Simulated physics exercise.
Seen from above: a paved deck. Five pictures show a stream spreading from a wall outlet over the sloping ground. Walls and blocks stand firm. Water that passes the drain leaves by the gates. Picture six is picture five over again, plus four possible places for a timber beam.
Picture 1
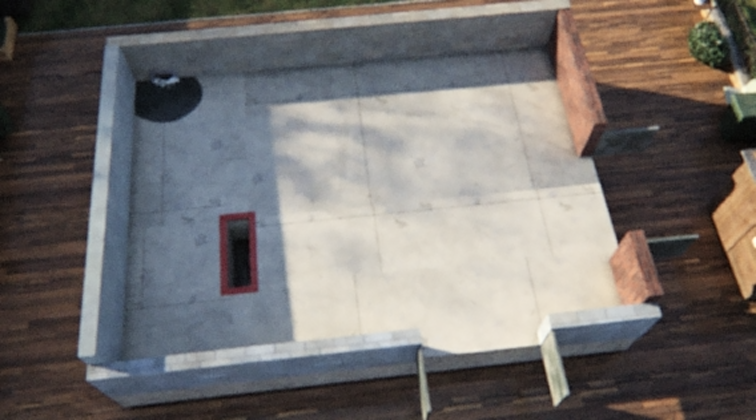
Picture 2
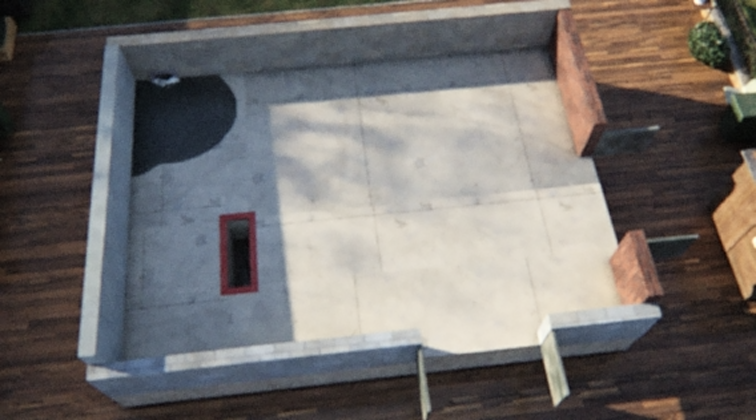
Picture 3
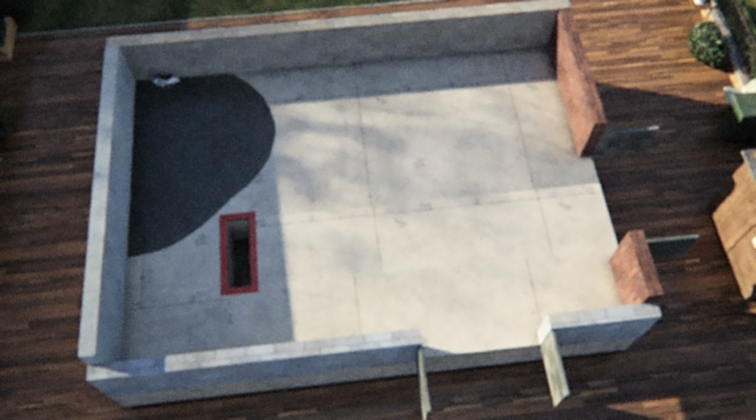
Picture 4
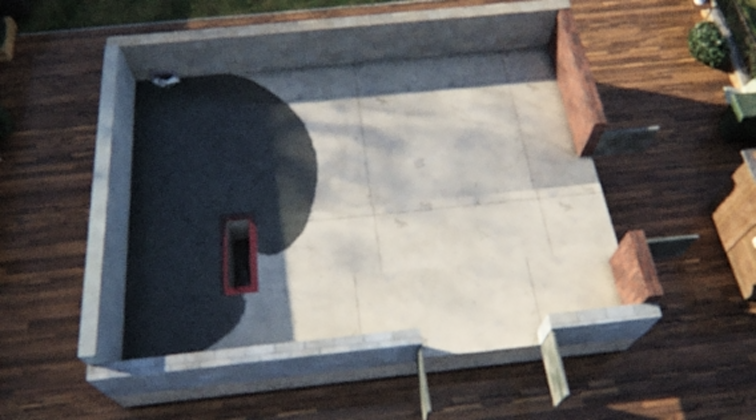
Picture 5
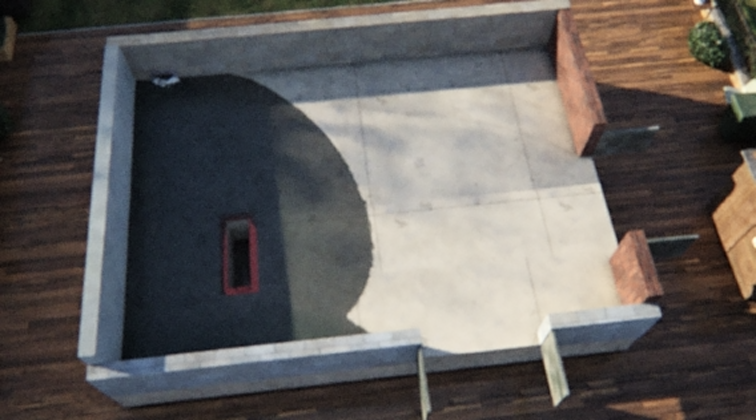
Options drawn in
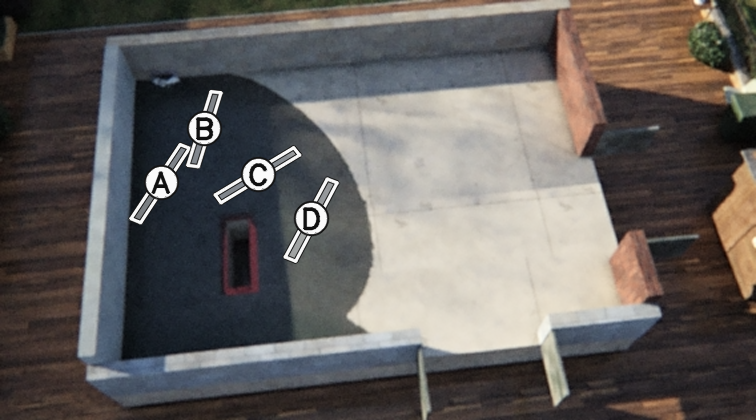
A dark wooden deck is seen from high above, with a low-walled rectangular yard of pale paving in the middle. A small outfall sits in the upper left corner, a red-edged drain pit lies at lower left, and open gates stand at the right and along the bottom edge. Dark water spreads from the corner down the left side, surrounds the pit, enters it and widens rightward, while the camera stays still.
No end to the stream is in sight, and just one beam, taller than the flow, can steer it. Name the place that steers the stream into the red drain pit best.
Best: D.
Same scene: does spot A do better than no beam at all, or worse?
It is worse.
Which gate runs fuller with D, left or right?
The left gate.
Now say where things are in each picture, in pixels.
In the first picture, outfall at (164, 75); red drain pit at (238, 252); open gate at (478, 337); open gate at (593, 207); 2 % of the ground under water, visible out to (144, 115); red drain pit still dry.
In the second picture, 7 % of the ground under water, visible out to (136, 164); red drain pit still dry.
In the third picture, 15 % of the ground under water, visible out to (135, 246); red drain pit still dry.
In the fourth picture, 28 % of the ground under water, visible out to (183, 330); red drain pit taking water.
In the fifth picture, 39 % of the ground under water, visible out to (345, 302); red drain pit taking water.
In white, A from (135, 220) to (184, 146); B from (193, 166) to (216, 92); C from (218, 198) to (296, 151); D from (290, 259) to (332, 180).
With A, about 27 % of the stream goes into the red drain pit, about 70 % out by the gates.
With B, about 24 % of the stream goes into the red drain pit, about 74 % out by the gates.
With C, about 21 % of the stream goes into the red drain pit, about 77 % out by the gates.
With D, about 44 % of the stream goes into the red drain pit, about 53 % out by the gates.
